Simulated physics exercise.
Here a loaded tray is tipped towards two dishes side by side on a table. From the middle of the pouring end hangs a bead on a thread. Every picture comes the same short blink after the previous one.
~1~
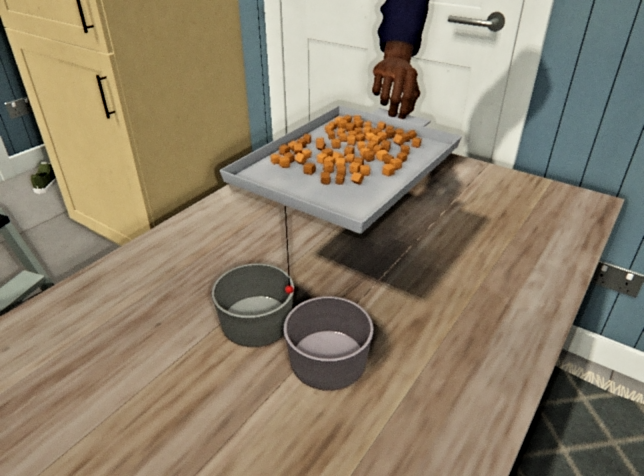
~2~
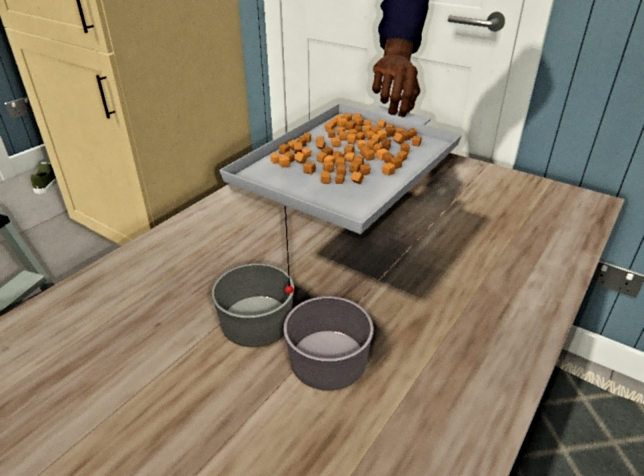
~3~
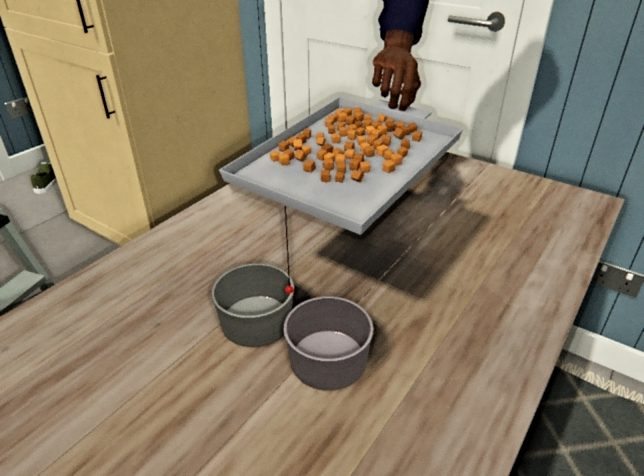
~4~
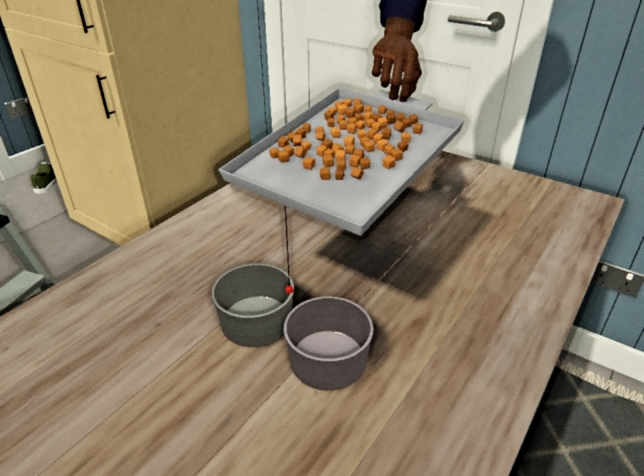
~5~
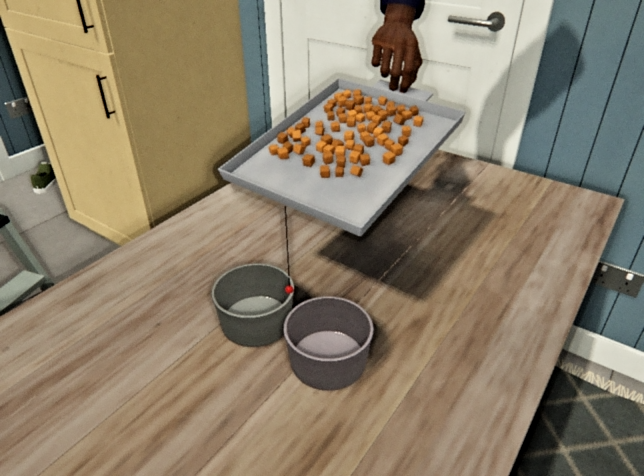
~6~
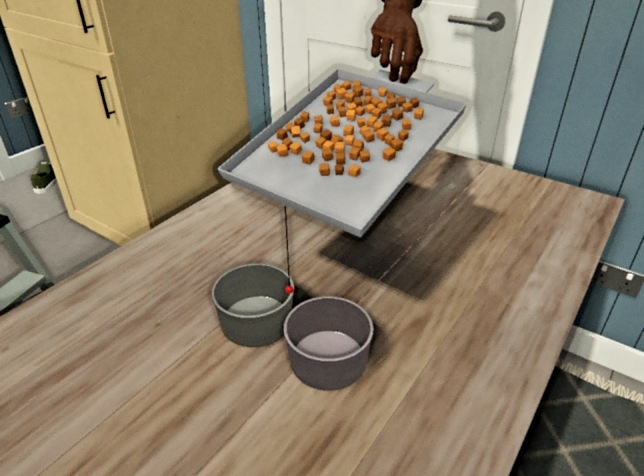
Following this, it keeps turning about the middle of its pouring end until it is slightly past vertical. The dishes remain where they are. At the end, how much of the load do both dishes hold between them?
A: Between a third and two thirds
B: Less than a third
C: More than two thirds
A, between a third and two thirds.
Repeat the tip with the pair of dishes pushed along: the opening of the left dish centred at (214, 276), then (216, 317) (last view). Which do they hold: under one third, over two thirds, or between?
First place: Less than a third. Second place: The middle third.
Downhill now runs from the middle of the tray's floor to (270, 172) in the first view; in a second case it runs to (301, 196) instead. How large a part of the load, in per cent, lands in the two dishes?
You'd get 40 per cent the first time and 40 per cent the second time.
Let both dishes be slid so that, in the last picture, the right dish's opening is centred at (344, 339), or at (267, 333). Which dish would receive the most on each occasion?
Well, the first time it's the one placed on the right, and the second time it's the one placed on the right.
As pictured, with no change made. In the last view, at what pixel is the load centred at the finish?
Close to (294, 371), more or less.
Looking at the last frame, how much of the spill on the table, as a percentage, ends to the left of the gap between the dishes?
Roughly 90 in a hundred.
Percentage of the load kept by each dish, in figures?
About: Left dish 10, right dish 40 per cent.
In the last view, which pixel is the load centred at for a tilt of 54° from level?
(313, 185).
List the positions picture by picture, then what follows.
In the first frame, corners of the pouring end (223, 170) and (361, 221), level; middle of the load (362, 146), brown sugar cubes; left dish (228, 325); right dish (303, 367); bead on its thread (290, 290).
In the second frame, corners of the pouring end (223, 170) and (361, 221), level; middle of the load (362, 145).
In the third frame, corners of the pouring end (223, 170) and (361, 222), tipped barely, lowest at the right corner; middle of the load (362, 141).
In the fourth frame, corners of the pouring end (222, 169) and (361, 224), tipped a little, lowest at the right corner; middle of the load (362, 135).
In the fifth frame, corners of the pouring end (222, 169) and (360, 225), tipped a little, lowest at the right corner; middle of the load (362, 129).
In the sixth frame, corners of the pouring end (221, 168) and (360, 227), tipped a little, lowest at the right corner; middle of the load (361, 123); left dish (228, 325); right dish (303, 367).
Just after the last frame, tray tipped steeply; almost all on the tray; just a few in the air.
A moment on, tray tipped right over; the larger part on the tray; just a few in the right dish; just a few in the left dish; roughly a quarter outside both.
Further on, tray tipped past a quarter turn; roughly a third in the right dish; about a tenth in the left dish; roughly half outside both.
When it is over, tray tipped past a quarter turn; roughly a third in the right dish; about a tenth in the left dish; roughly half outside both.
